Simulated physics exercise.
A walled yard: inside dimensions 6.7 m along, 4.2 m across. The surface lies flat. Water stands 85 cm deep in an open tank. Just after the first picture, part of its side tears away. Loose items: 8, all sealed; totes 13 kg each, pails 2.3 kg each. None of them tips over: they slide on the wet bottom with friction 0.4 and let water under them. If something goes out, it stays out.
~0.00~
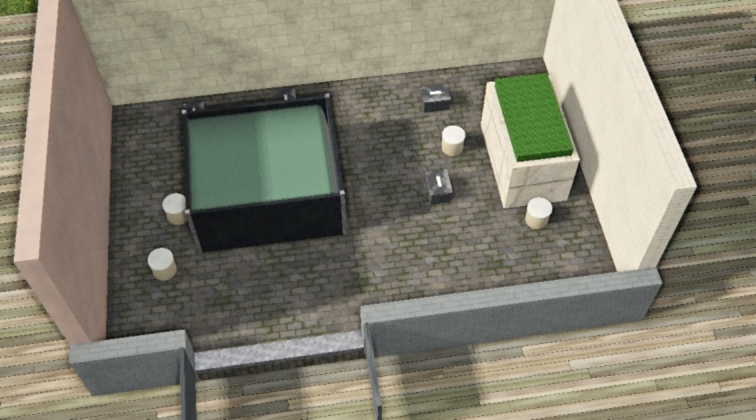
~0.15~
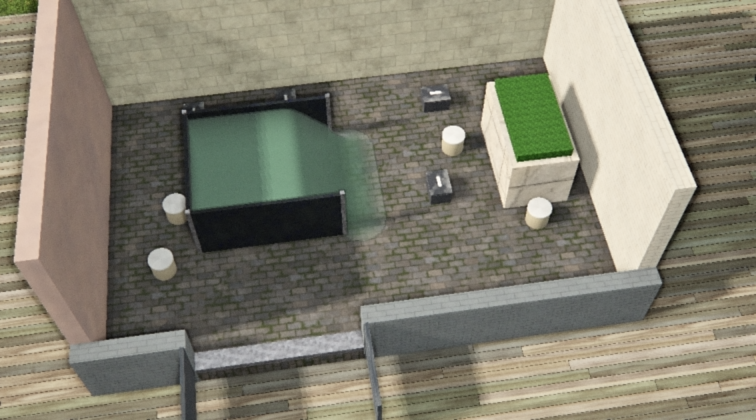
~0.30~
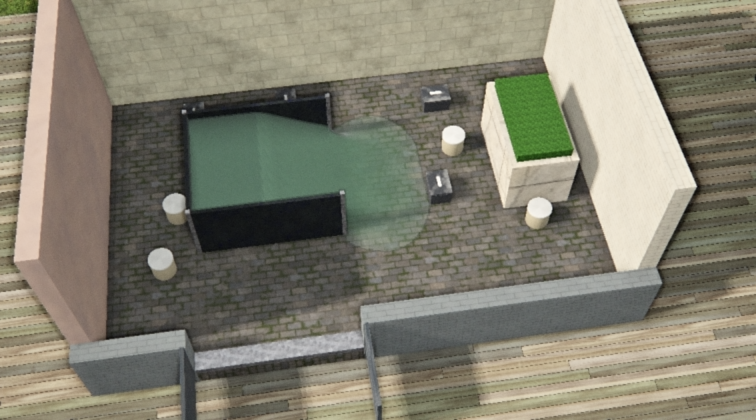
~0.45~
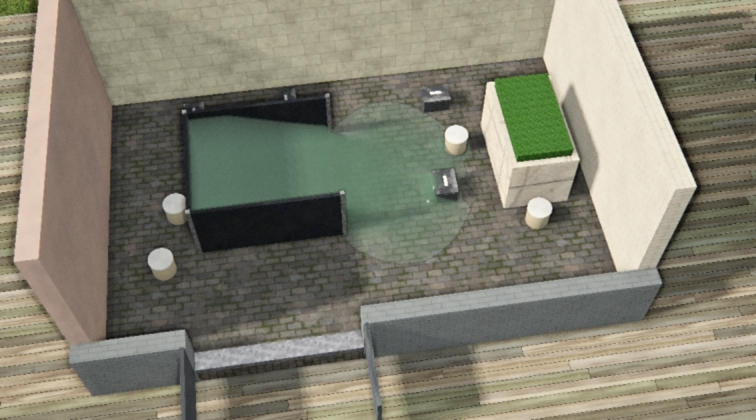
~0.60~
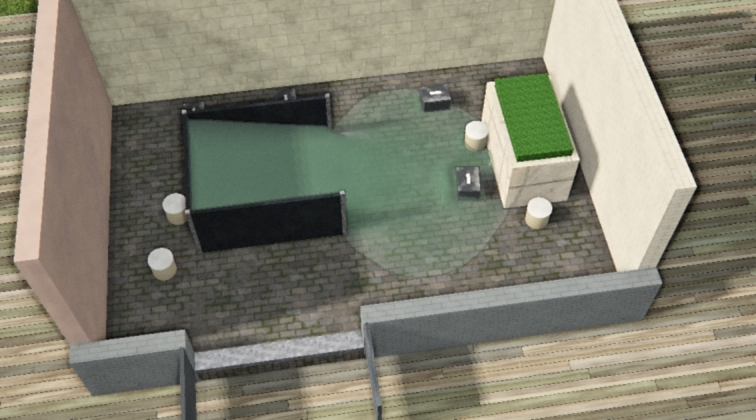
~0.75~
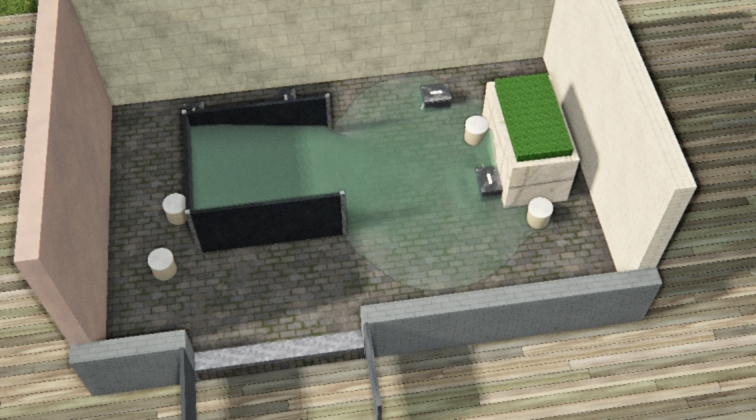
Green water pouring from a black tank's opened right side, spreading across the paved yard and pushing a box and pail right.
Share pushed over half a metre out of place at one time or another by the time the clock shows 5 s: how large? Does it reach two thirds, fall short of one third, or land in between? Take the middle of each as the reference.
It lands in between one and two thirds.
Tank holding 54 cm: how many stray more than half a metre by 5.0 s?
The count would be 4.
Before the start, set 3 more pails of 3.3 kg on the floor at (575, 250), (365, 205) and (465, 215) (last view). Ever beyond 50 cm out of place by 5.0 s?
One after another they come out above it, above it, above it.
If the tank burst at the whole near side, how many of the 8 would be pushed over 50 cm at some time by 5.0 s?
Then it comes to 3 of them.
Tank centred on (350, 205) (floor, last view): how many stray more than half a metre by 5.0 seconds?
7.
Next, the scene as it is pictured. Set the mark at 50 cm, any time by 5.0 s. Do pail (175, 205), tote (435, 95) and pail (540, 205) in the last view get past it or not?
First falling below it, second exceeding it, third exceeding it.
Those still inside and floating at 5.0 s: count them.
At that time the total is 4.
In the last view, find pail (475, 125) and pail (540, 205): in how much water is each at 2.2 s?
First about 28 cm, second about 7 cm.
After 1.1 s 2 of 8 are over 50 cm from their spots; 2 afloat.
After 2.2 s 3 of 8 are over 50 cm from their spots; 4 afloat.
After 3.5 s 3 of 8 are over 50 cm from their spots; 4 afloat.
After 5.0 s 5 of 8 are over 50 cm from their spots, and 5 have been at some point; 4 afloat.
